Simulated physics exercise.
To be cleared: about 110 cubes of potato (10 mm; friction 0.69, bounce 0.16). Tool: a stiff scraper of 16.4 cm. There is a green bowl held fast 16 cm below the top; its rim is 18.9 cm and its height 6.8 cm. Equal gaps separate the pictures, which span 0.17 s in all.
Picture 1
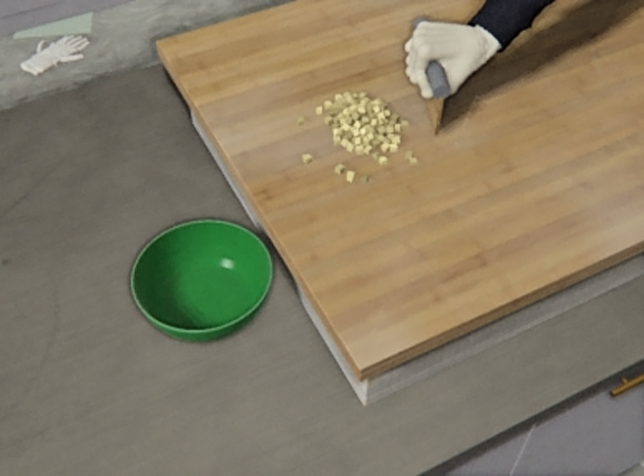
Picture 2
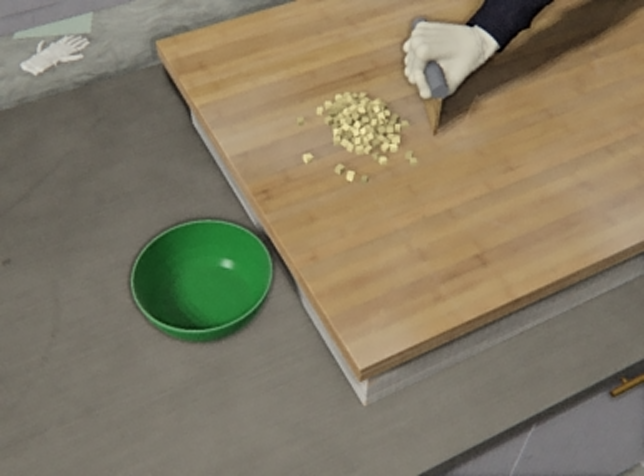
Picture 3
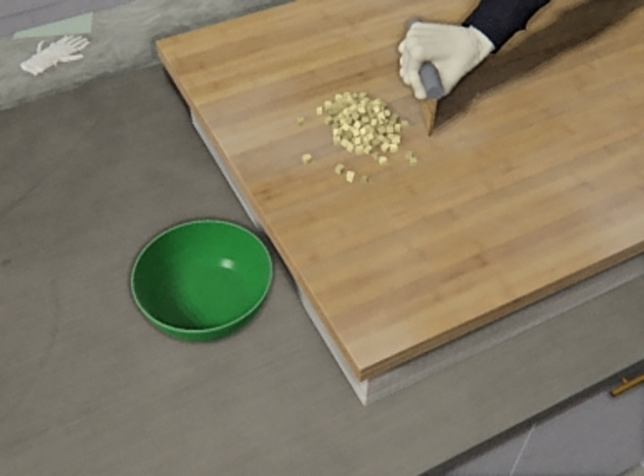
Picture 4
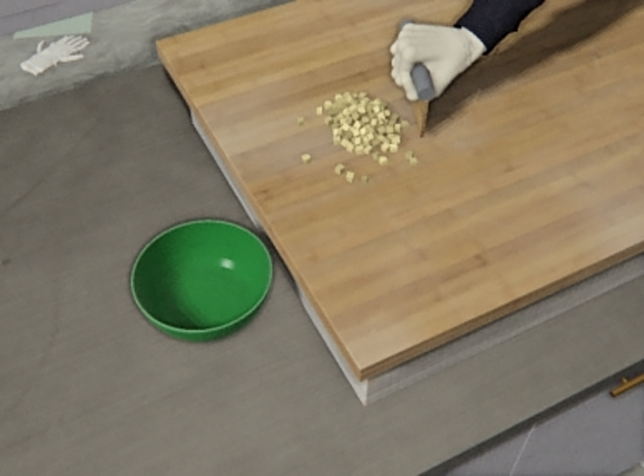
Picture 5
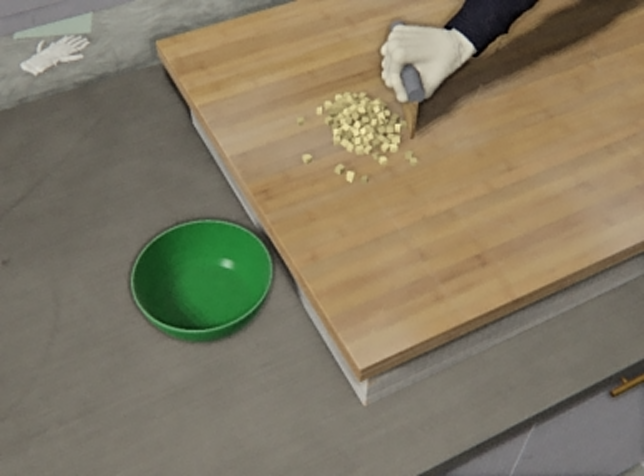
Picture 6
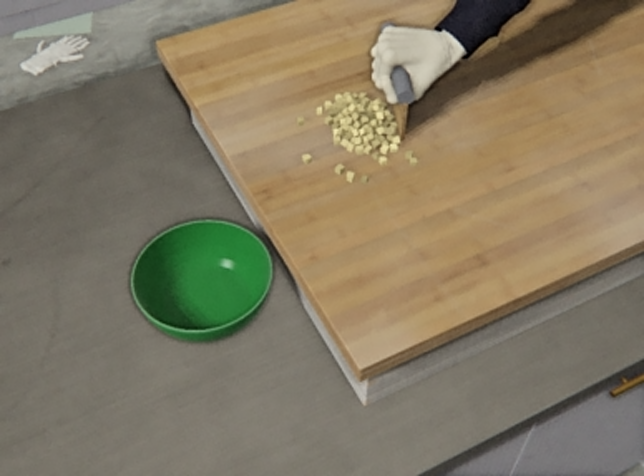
A wooden board rests on a grey countertop, seen from above at an angle by a camera that stays still. A loose pile of small pale-yellow potato cubes sits toward the board's upper left, with a green bowl on the counter at left and a white glove at top left. A white-gloved hand in a dark sleeve slides a grey-handled scraper slowly left, reaching the pile's right edge and nudging some cubes.
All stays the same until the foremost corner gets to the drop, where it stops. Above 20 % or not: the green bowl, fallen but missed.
Green bowl: Not above; fallen but missed: Above.
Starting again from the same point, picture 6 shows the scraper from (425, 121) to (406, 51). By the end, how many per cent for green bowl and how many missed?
The green bowl gets 0 % and 0 % misses.
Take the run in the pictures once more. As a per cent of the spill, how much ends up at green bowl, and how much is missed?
Per cent at rest - green bowl: 5, missed: 40.
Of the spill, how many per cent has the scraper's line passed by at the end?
Some 25 in a hundred.
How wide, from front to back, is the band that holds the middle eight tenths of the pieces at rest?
I'd put it at close to 22 cm, front to back.
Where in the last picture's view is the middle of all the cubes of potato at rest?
The centre ends up near (222, 138) in the last picture.
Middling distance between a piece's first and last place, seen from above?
It works out at some 22 centimetres.
Then, 0.27 s after the last picture, scraper 17 cm from its start, spill 16 cm wide; still on top 100 %.
Then, 0.54 s after the last picture, scraper 28 cm from its start, spill 20 cm wide; off the edge, not caught 10 %, still on top 90 %.
Then, 0.78 s after the last picture, scraper 28 cm from its start, spill 23 cm wide; green bowl 5 %, off the edge, not caught 40 %, still on top 55 %.
In the end, green bowl 5 %, fallen but missed 40 %, still on top 50 %.
